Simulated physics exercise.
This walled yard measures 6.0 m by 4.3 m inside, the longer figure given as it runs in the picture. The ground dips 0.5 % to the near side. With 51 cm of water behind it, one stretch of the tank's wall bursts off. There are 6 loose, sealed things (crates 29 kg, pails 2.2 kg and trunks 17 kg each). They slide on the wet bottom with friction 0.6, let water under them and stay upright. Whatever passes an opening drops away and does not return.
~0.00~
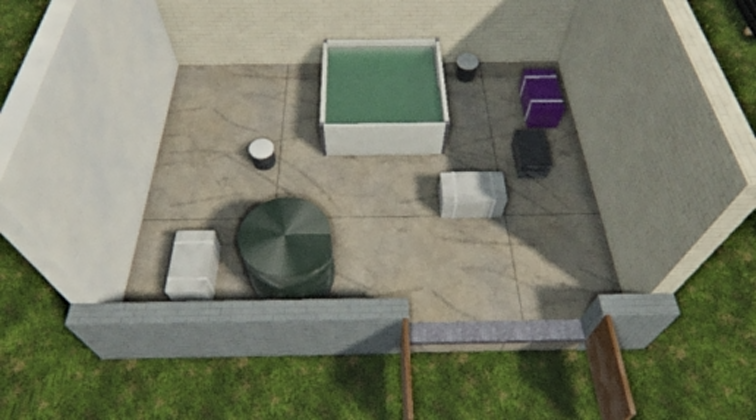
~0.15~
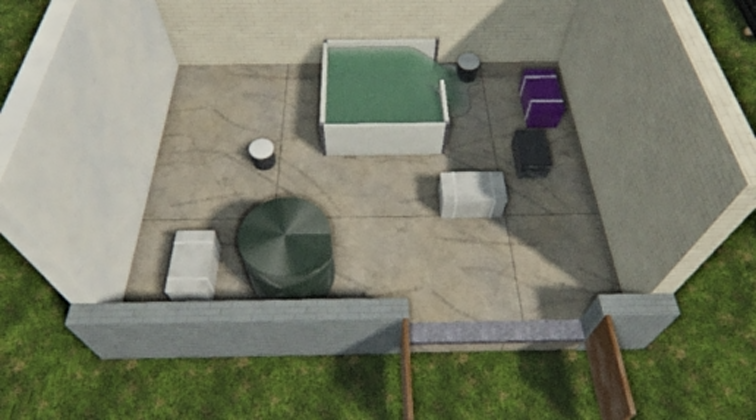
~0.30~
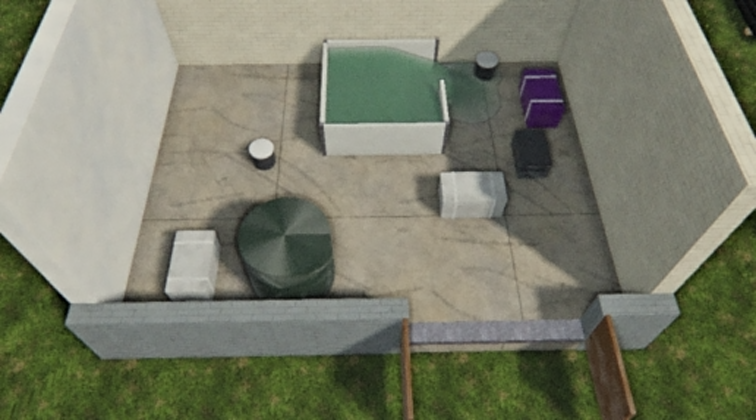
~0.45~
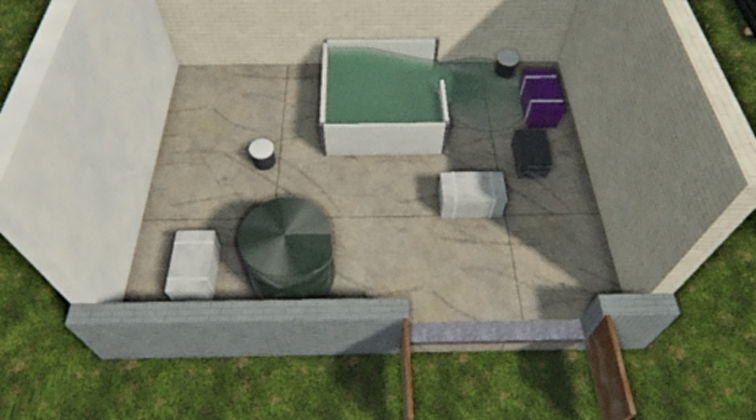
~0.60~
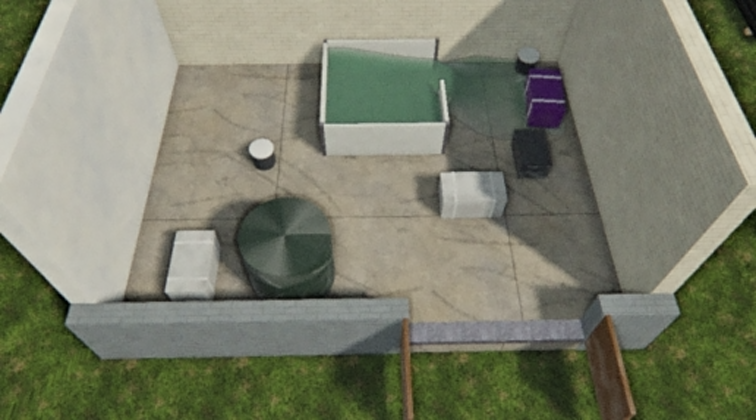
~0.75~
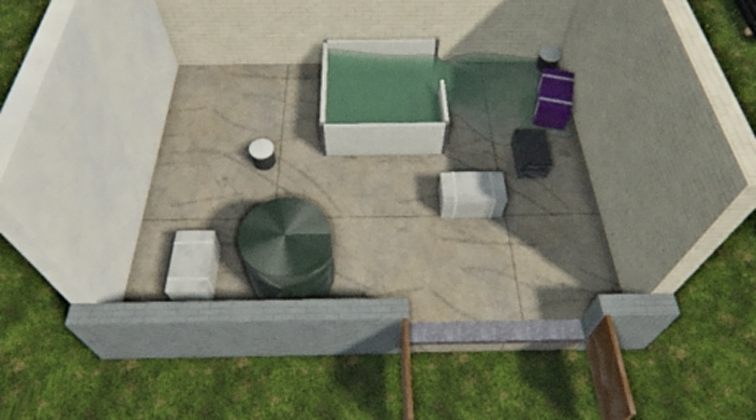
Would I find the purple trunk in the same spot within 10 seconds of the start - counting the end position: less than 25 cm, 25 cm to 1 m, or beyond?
Purple trunk ends far away.
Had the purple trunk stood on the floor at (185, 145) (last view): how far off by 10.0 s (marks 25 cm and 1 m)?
It barely shifts.
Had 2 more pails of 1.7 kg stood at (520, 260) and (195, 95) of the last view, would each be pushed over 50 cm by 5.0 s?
In turn: Past it, under.
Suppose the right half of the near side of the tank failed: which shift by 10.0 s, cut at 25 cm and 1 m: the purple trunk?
Then the purple trunk stays put.
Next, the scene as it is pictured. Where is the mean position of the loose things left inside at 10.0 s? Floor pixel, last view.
Near (363, 202).
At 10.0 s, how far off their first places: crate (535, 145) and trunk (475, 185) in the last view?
In turn: 40 cm, 0 cm.
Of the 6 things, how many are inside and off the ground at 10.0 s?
0 of them.
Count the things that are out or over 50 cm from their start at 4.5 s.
By then 2.
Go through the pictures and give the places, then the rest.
The purple trunk at (544, 89), on the bottom; 2.6 m2 under water; 0 of 6 have shifted, in the first picture.
The purple trunk at (544, 89) rests on the ground; water covers 3.1 m2; 0 of 6 have shifted, in the second picture.
The purple trunk at (544, 89), on the bottom; water covers 3.6 m2; 1 of 6 have shifted, in the third picture.
The purple trunk at (544, 89), on the bottom; 4.2 m2 under water; 1 of 6 have shifted, in the fourth picture.
The purple trunk at (547, 89) rests on the ground, 5 cm from its start; 4.6 m2 under water; 1 of 6 have shifted, in the fifth picture.
The purple trunk at (557, 89), on the bottom, 19 cm from its start; 5.2 m2 under water; 2 of 6 have shifted, in the sixth picture.
After 2.0 s the purple trunk is near (571, 122), 0.8 m from its start, afloat; 0 of 6 are out; 2 afloat.
After 4.5 s the purple trunk has gone out; 1 of 6 are out; 1 afloat.
After 7.0 s the purple trunk has gone out; 2 of 6 are out; 0 afloat.
After 10.0 s the purple trunk has gone out; 2 of 6 are out; 0 afloat.
